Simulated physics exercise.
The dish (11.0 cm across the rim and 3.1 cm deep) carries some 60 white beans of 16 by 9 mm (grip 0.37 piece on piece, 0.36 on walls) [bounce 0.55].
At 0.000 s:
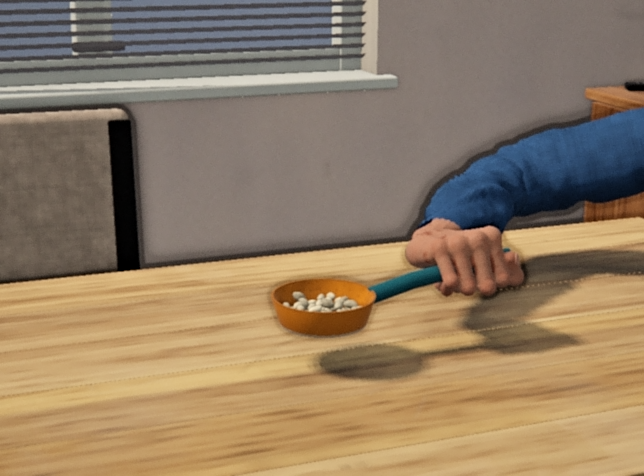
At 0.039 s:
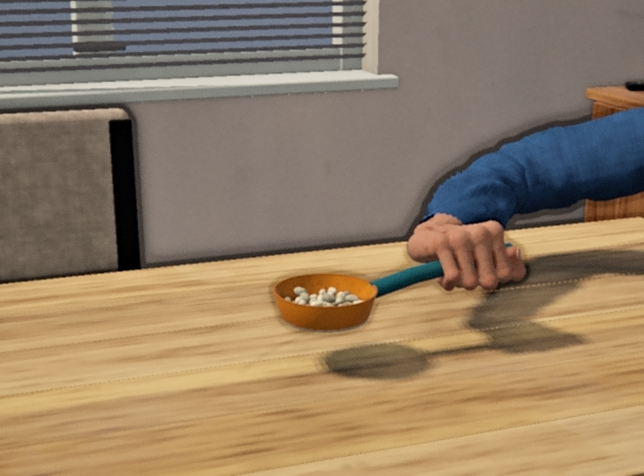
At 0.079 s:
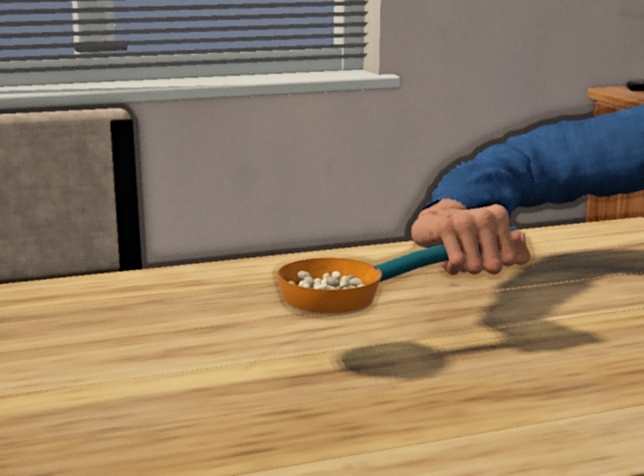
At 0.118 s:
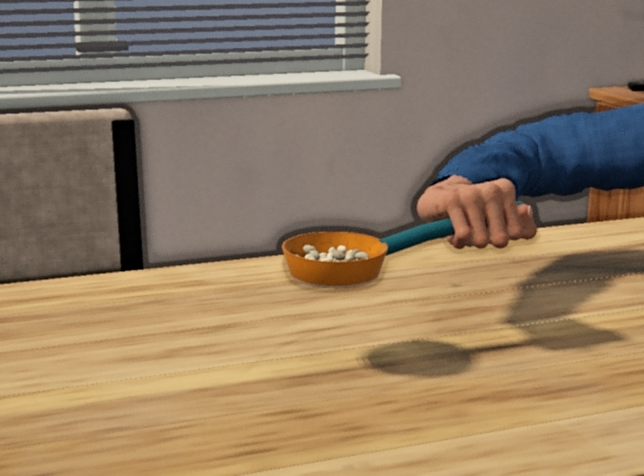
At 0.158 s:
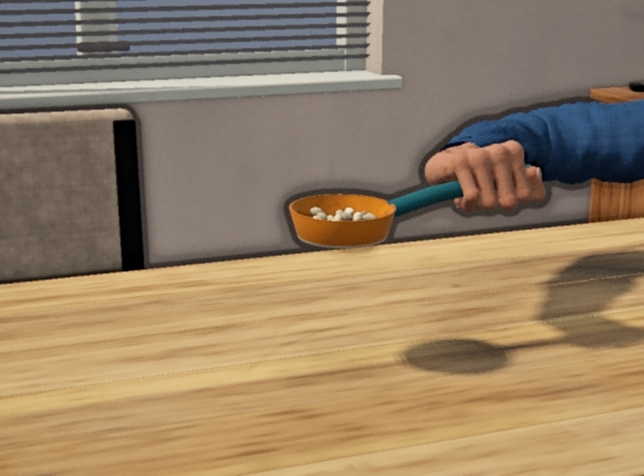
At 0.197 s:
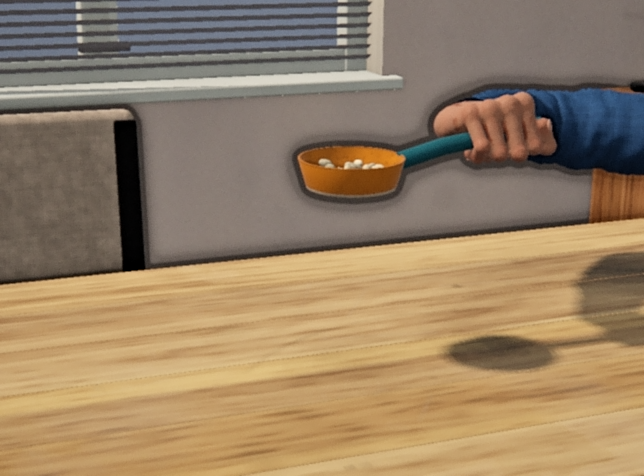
At first, a hand in a blue sleeve holds an orange dish of white beans by its teal handle, low over a wooden table. The hand then raises the dish, slowly and then faster, drifting slightly right, until it is level against the grey wall, its shadow sliding right across the tabletop.
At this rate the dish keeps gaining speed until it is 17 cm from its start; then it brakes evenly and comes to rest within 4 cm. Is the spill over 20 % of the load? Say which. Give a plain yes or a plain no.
A plain yes.
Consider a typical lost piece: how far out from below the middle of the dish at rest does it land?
I'd put it at around 12 cm.
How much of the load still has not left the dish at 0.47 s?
Around 35 percent of the load, give or take.
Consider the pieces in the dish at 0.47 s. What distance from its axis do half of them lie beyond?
Estimate: Near 4.5 centimetres.
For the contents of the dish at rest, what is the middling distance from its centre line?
Around 3.0 cm.
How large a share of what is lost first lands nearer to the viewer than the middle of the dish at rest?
Share: Some 50 %.
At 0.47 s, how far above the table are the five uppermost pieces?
About 33 cm.
Then, at 0.35 s, in the air 100 %; middle of the pieces not yet landed near (390, 28).
After 0.47 s, dish 35 %, in the air 65 %; middle of the pieces not yet landed near (416, 65).
After 0.59 s, dish 25 %, in the air 75 %; middle of the pieces not yet landed near (430, 193).
After 0.70 s, dish 25 %, fallen right of where it stops 70 %, in the air 5 %; middle of the pieces not yet landed near (380, 148).
At rest (1.1 s), dish 25 %, fallen right of where it stops 75 %.
